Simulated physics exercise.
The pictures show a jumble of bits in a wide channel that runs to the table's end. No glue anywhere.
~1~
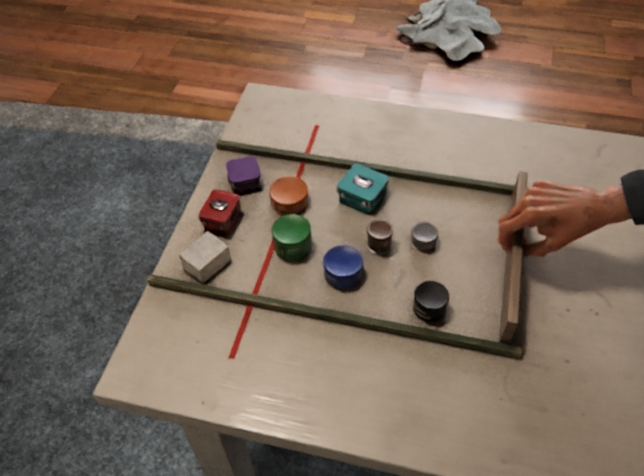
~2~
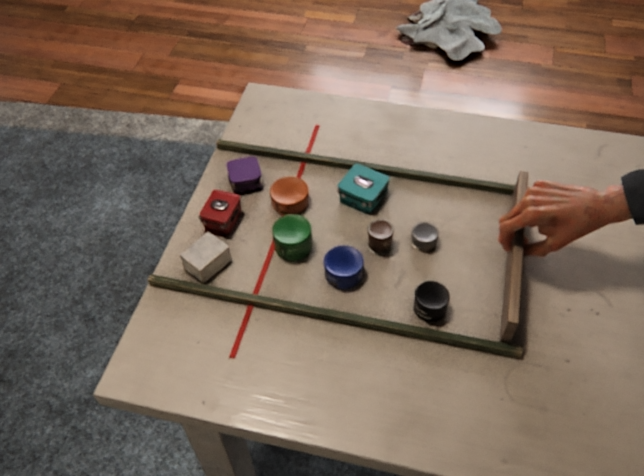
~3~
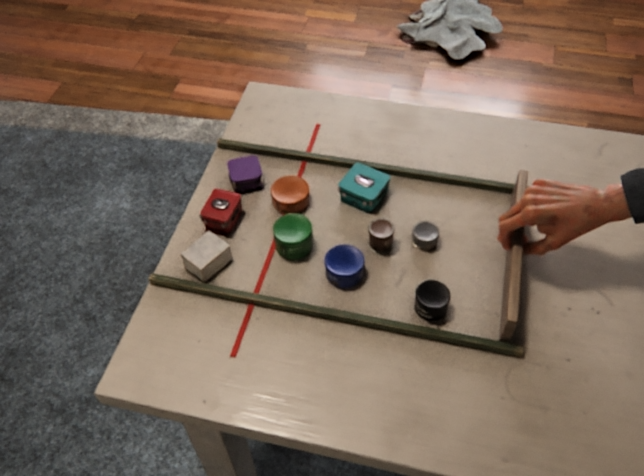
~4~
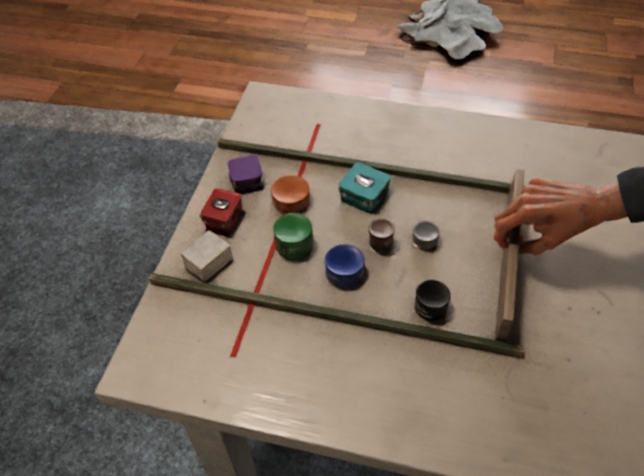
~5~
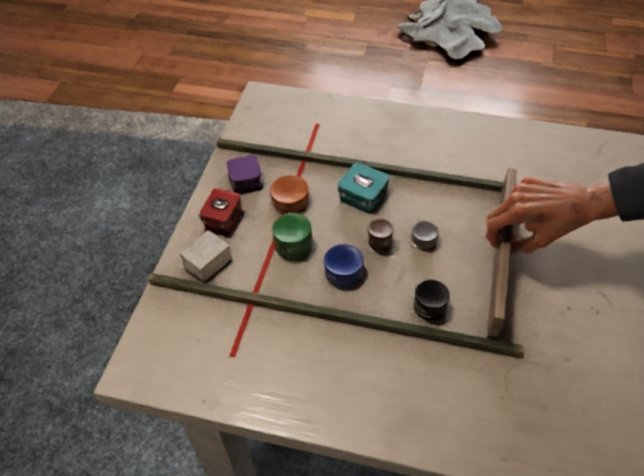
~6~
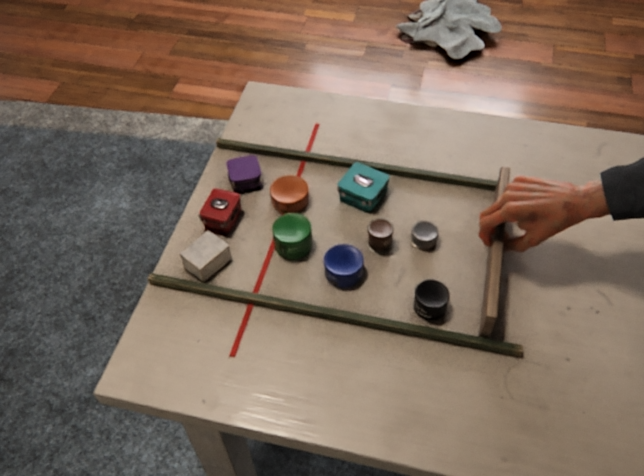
A hand held a wooden board upright at the right end of a channel of colourful little tubs and cases, then slid it slightly left, while the objects all stayed where they were.
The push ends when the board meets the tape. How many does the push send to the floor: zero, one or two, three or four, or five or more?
Here the number that fall off is zero.
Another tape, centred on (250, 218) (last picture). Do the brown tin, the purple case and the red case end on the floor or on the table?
The brown tin survives, the purple case is kept, the red case goes over.
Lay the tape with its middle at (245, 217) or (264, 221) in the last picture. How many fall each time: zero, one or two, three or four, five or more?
In that order: One or two; none at all.
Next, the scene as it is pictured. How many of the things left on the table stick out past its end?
The number is 0.
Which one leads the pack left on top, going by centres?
It is the red case.
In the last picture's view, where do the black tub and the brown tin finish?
Near (243, 273) and (267, 219).
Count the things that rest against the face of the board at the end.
It touches 5.
Early on, none off yet; red case at rest near (221, 212); white block at rest near (206, 256); purple case at rest near (245, 175).
A while later, none off yet; red case at rest near (221, 212); white block at rest near (206, 256); purple case moving near (240, 173).
Finally, the number that fall off is zero.
